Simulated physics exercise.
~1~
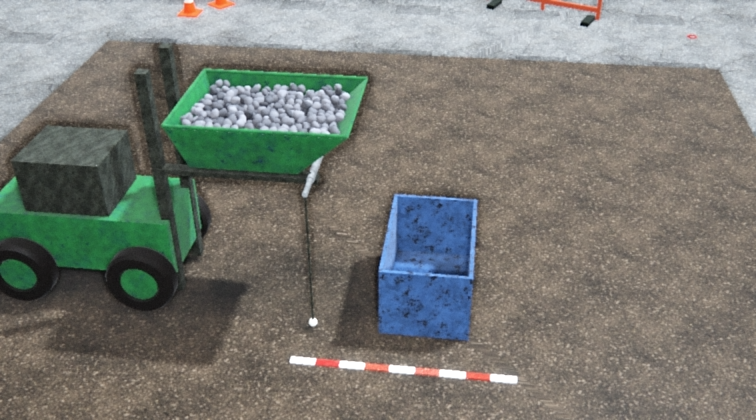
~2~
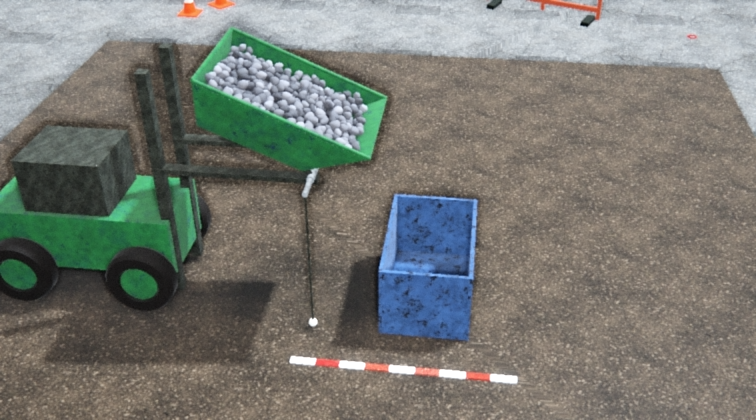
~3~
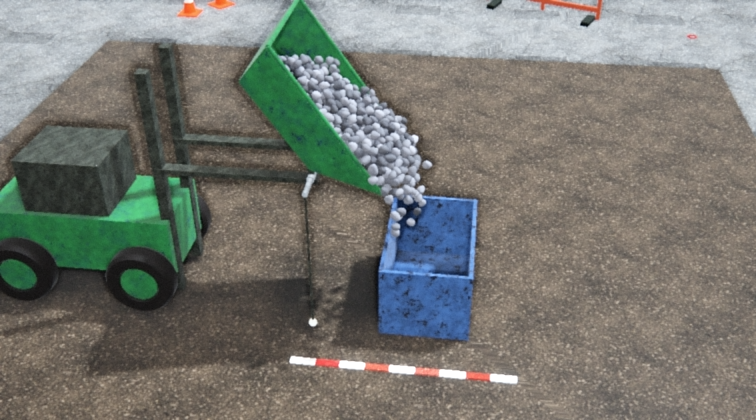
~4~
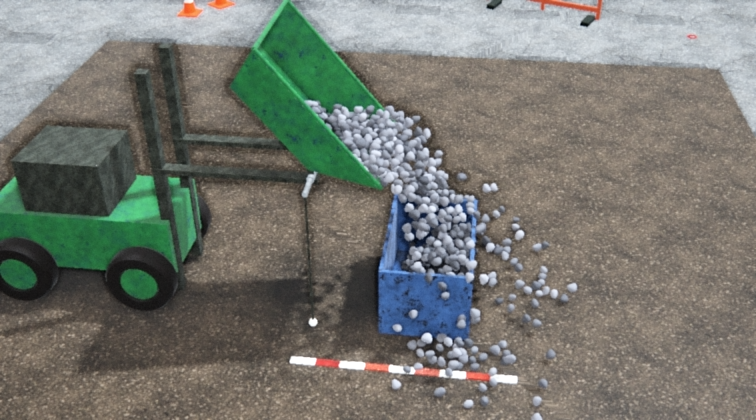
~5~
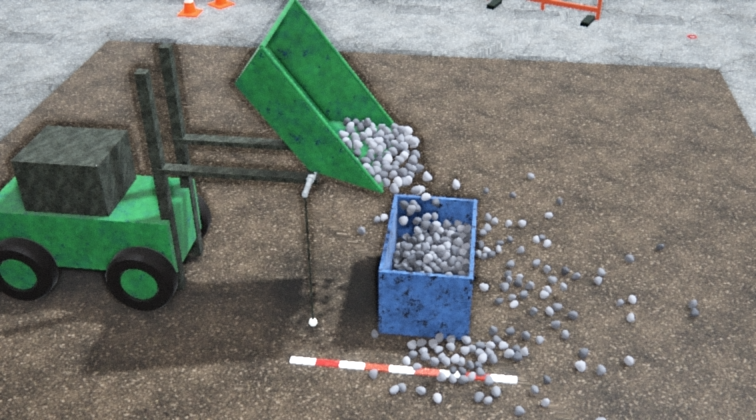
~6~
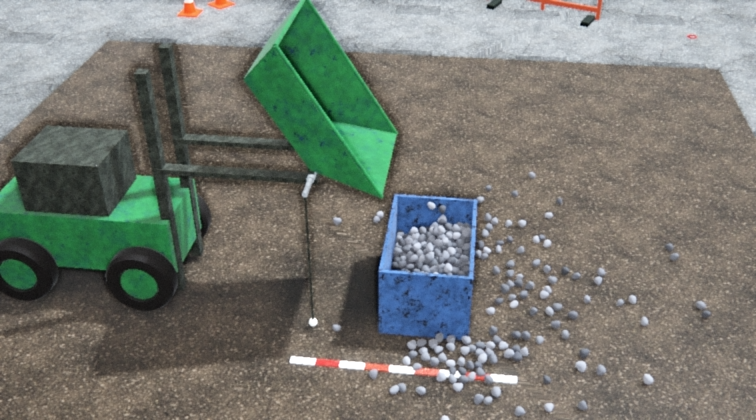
The video shows a green forklift tipping a raised green skip of round grey stones toward a blue bin until they pour out; the skip ends steeply tilted and empty, with most stones in the bin and others scattered on the ground around a red and white striped bar.
